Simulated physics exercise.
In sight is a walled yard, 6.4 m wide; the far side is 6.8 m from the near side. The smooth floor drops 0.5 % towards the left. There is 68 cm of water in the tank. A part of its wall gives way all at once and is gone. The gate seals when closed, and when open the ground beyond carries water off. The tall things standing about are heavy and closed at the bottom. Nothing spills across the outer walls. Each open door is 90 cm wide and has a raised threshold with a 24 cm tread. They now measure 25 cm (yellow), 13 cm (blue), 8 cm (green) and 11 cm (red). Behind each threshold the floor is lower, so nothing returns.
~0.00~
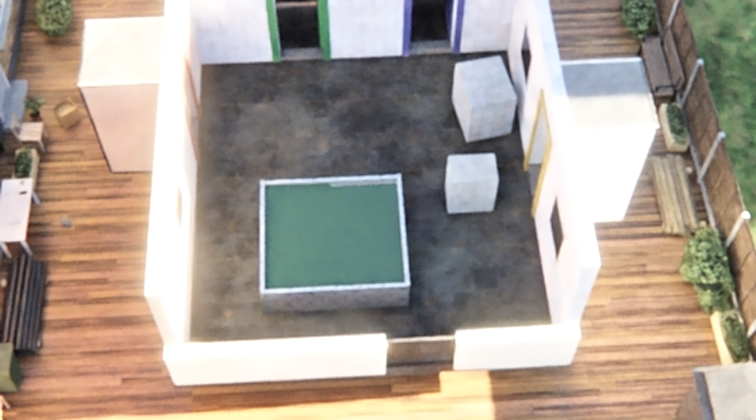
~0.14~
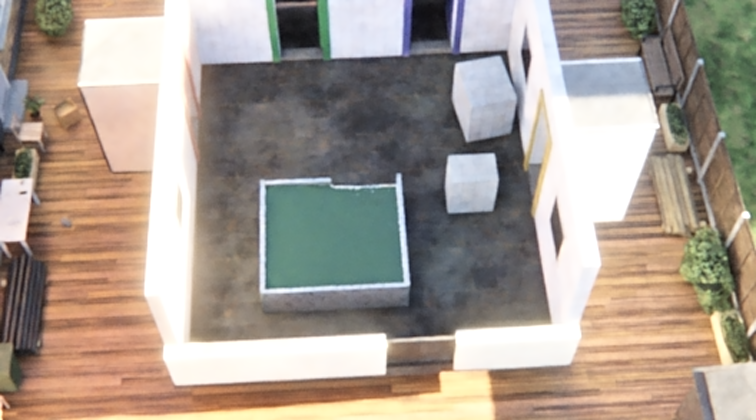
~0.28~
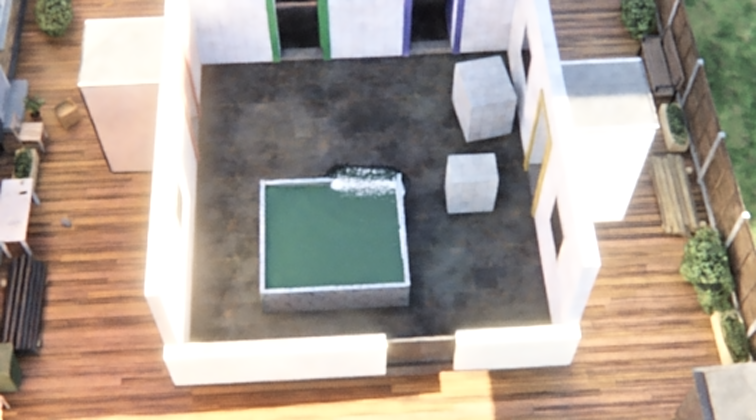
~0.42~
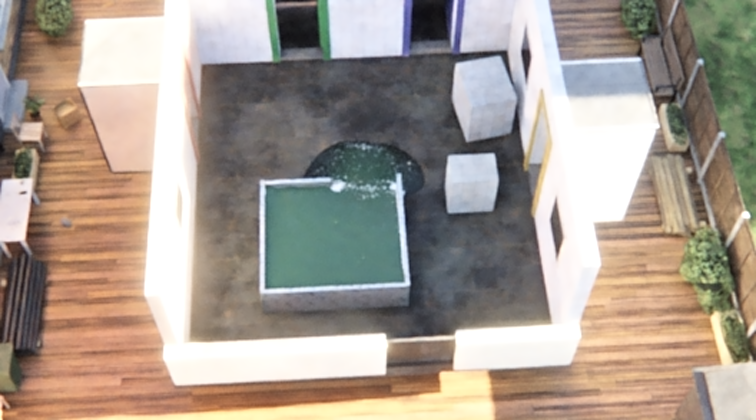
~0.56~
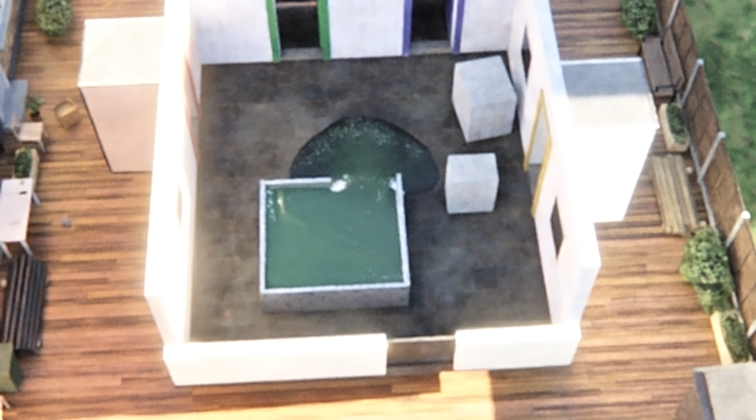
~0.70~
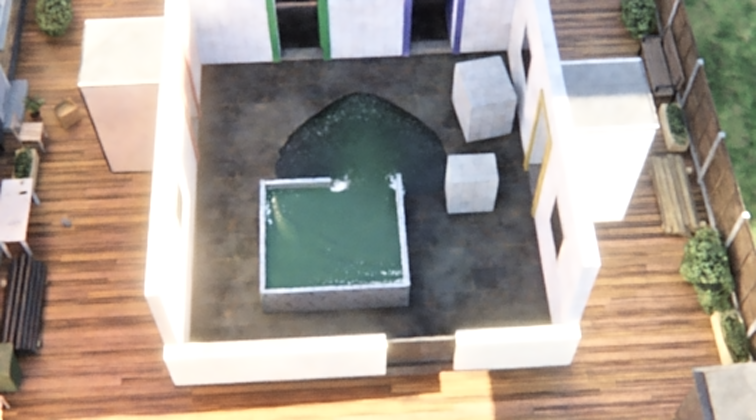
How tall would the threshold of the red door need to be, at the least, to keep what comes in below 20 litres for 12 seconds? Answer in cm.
It would have to be roughly 8.5 cm high.
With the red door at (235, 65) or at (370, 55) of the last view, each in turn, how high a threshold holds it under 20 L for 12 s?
Roughly 15 and 24 cm.
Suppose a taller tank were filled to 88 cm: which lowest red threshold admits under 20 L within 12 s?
About 10.5 cm.
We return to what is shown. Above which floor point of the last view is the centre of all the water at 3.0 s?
At about (353, 185).
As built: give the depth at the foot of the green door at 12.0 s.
About 10.5 cm.
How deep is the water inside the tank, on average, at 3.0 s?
Some 35 cm.
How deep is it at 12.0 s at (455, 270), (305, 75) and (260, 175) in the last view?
About 4, 10 and 5 cm.
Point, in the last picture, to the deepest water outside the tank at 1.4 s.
At about (376, 191).
After 1.4 s water covers 30 % of the floor, deepest (38 cm) near (376, 191); it has not reached the red door.
After 3.0 s water covers 45 % of the floor, deepest (30 cm) near (504, 55); 1 cm at the red door, 0 litres in over its 11 cm threshold.
After 12.0 s water covers 95 % of the floor, deepest (16 cm) near (189, 365); 12 cm at the red door, 2 litres in over its 11 cm threshold.
At the red door as built, the water arrived by 2.8 s and peaked near 12 cm at 9.4 s.
With a threshold of 7.5 cm, 31 litres would have come in within the 12 s; with 10 cm, 7 litres. So under 20 litres takes about 8.5 cm.
